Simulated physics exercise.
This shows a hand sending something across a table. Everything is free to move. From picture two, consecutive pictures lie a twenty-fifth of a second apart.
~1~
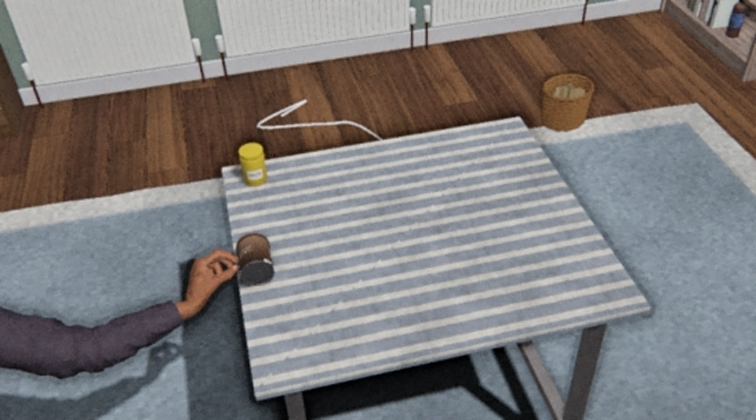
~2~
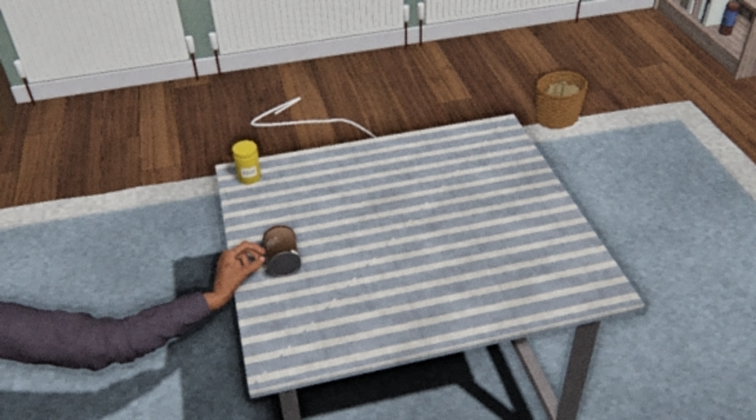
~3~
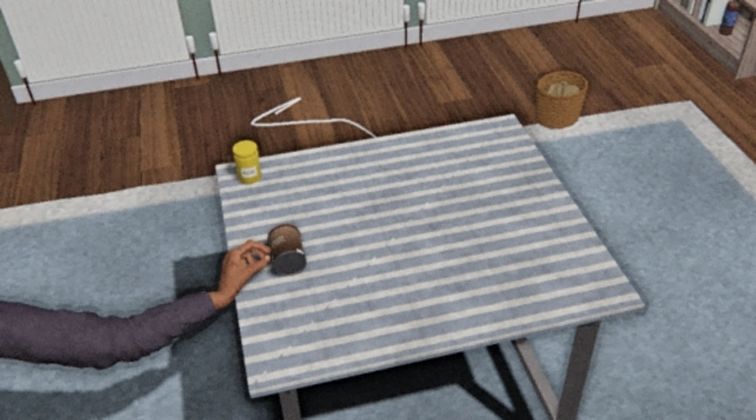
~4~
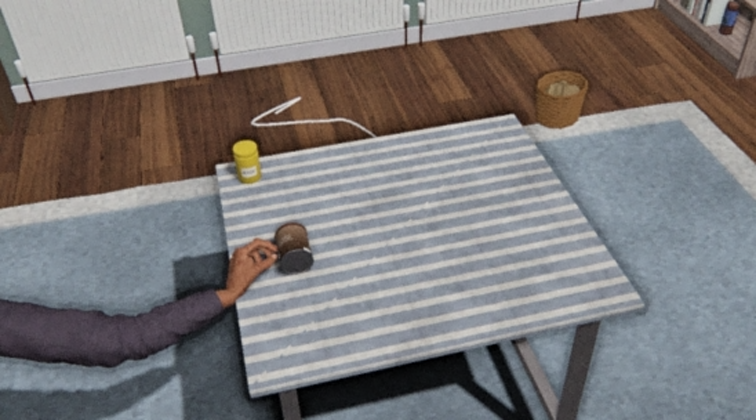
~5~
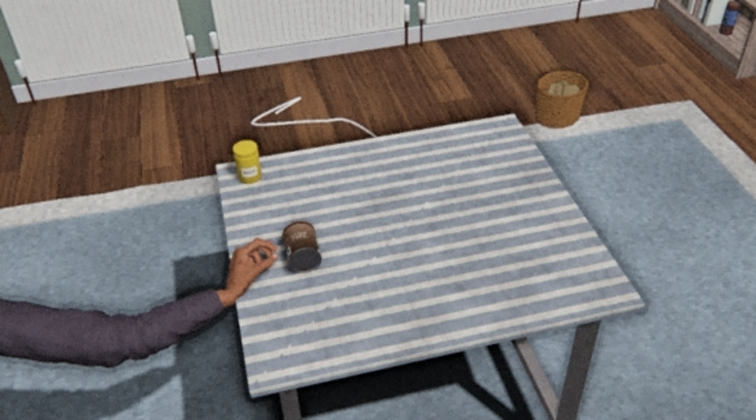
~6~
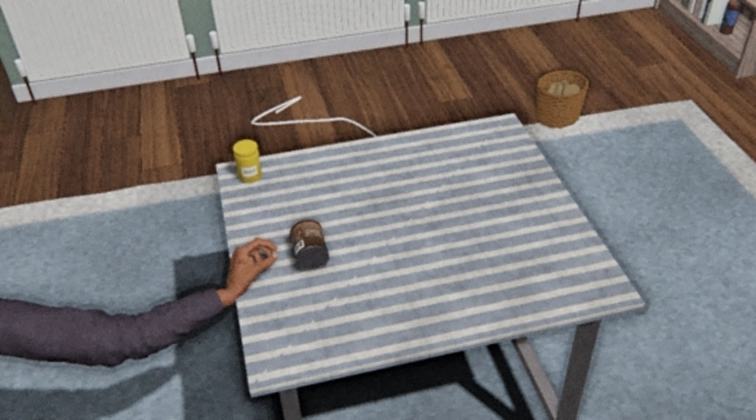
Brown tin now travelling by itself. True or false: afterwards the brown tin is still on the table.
True.
Then, 0.20 s on from there, brown tin shifted about its own width near (344, 238).
Then, 0.50 s on from there, brown tin shifted well along near (385, 231).
Then, 1.00 s on from there, brown tin shifted well along near (427, 223).
In the end, moved from the start, brown tin. At the end, from the last picture's camera, brown tin near (438, 220).
